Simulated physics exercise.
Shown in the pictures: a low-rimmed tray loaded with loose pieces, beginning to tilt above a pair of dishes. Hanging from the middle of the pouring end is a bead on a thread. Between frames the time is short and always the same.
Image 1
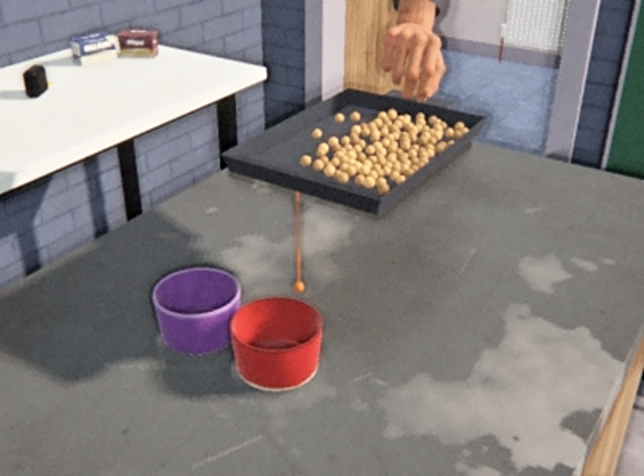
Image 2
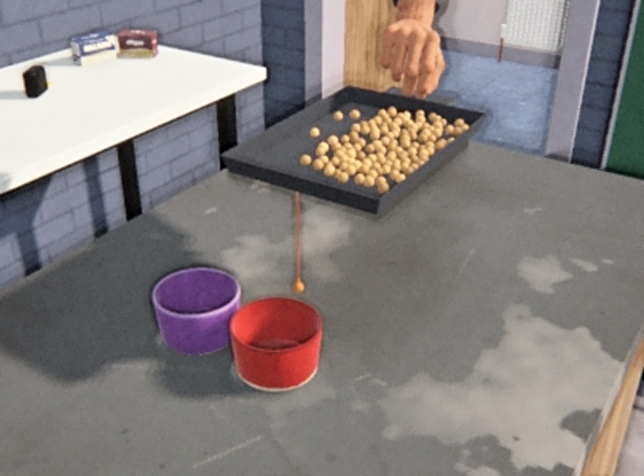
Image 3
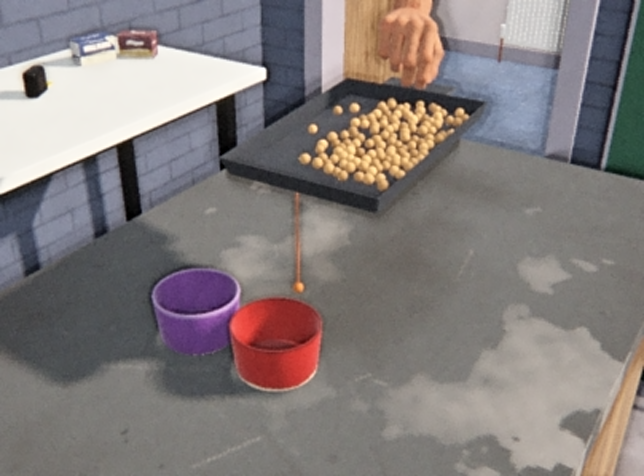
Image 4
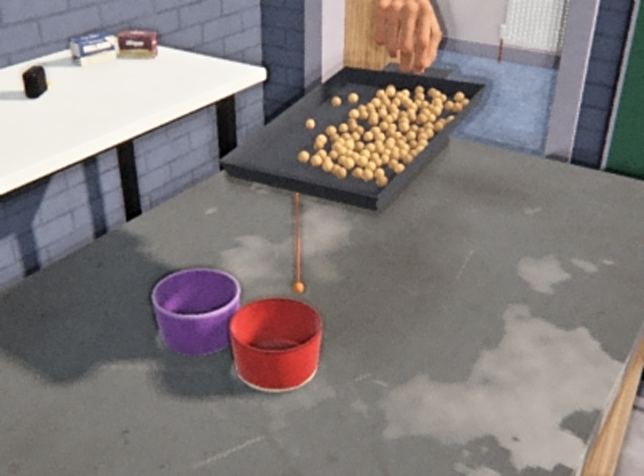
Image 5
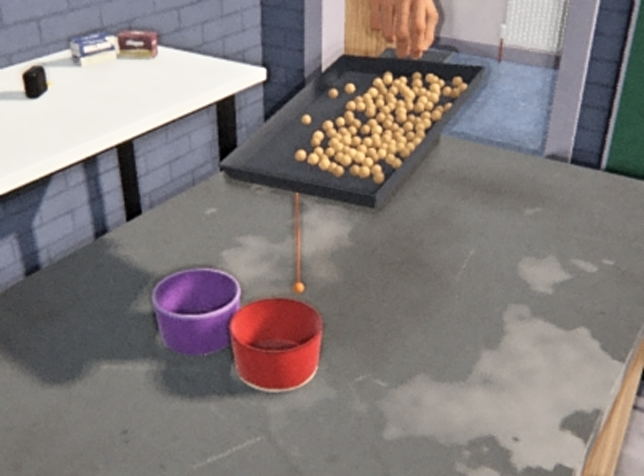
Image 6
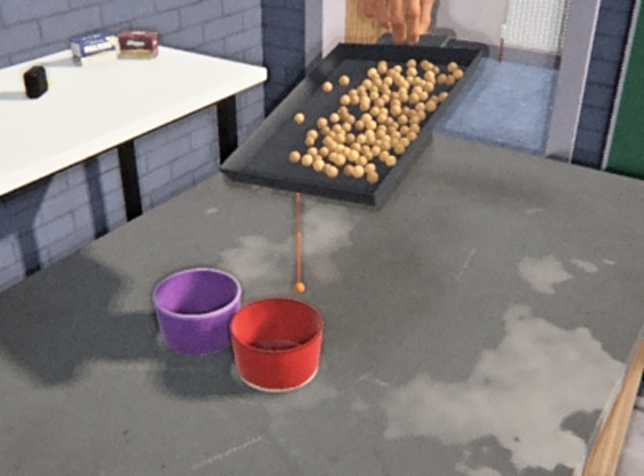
On a grey tabletop in a brick-walled room, a hand slowly tilted a dark tray of round wooden beads above a purple dish and a red one, and the beads began shifting across it.
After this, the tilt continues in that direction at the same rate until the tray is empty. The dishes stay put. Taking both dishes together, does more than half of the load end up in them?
Yes.
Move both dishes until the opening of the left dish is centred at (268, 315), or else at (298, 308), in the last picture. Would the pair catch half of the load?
Well, it comes to a lesser portion at first and a lesser portion after that.
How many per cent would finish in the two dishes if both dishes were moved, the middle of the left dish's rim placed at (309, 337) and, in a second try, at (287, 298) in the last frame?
I'd say about 0 percent, followed by about 10 percent.
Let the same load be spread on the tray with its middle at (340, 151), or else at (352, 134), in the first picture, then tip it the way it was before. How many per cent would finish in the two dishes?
Estimate: 80 % first, 80 % second.
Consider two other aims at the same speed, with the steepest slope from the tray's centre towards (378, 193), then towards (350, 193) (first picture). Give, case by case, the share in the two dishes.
The first try would leave around 0 per cent there, the second around 0 per cent.
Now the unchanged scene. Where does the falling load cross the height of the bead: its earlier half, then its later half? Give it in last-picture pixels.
The leading part at (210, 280), the rest of it at (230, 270).
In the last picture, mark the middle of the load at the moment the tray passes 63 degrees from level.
About (244, 186).
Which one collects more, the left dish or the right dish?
In the end, the left-side dish gets more.
Just after the last frame, tray tipped steeply; roughly two thirds on the tray; just a few in the right dish; about a tenth in the left dish; just a few outside both; roughly a quarter in the air.
A moment on, tray tipped past a quarter turn; just a few on the tray; about a tenth in the right dish; roughly two thirds in the left dish; roughly a quarter outside both; about a tenth in the air.
Further on, tray tipped past a quarter turn; about a tenth in the right dish; the larger part in the left dish; roughly a quarter outside both.
When it is over, tray tipped past a quarter turn; about a tenth in the right dish; the larger part in the left dish; roughly a quarter outside both.
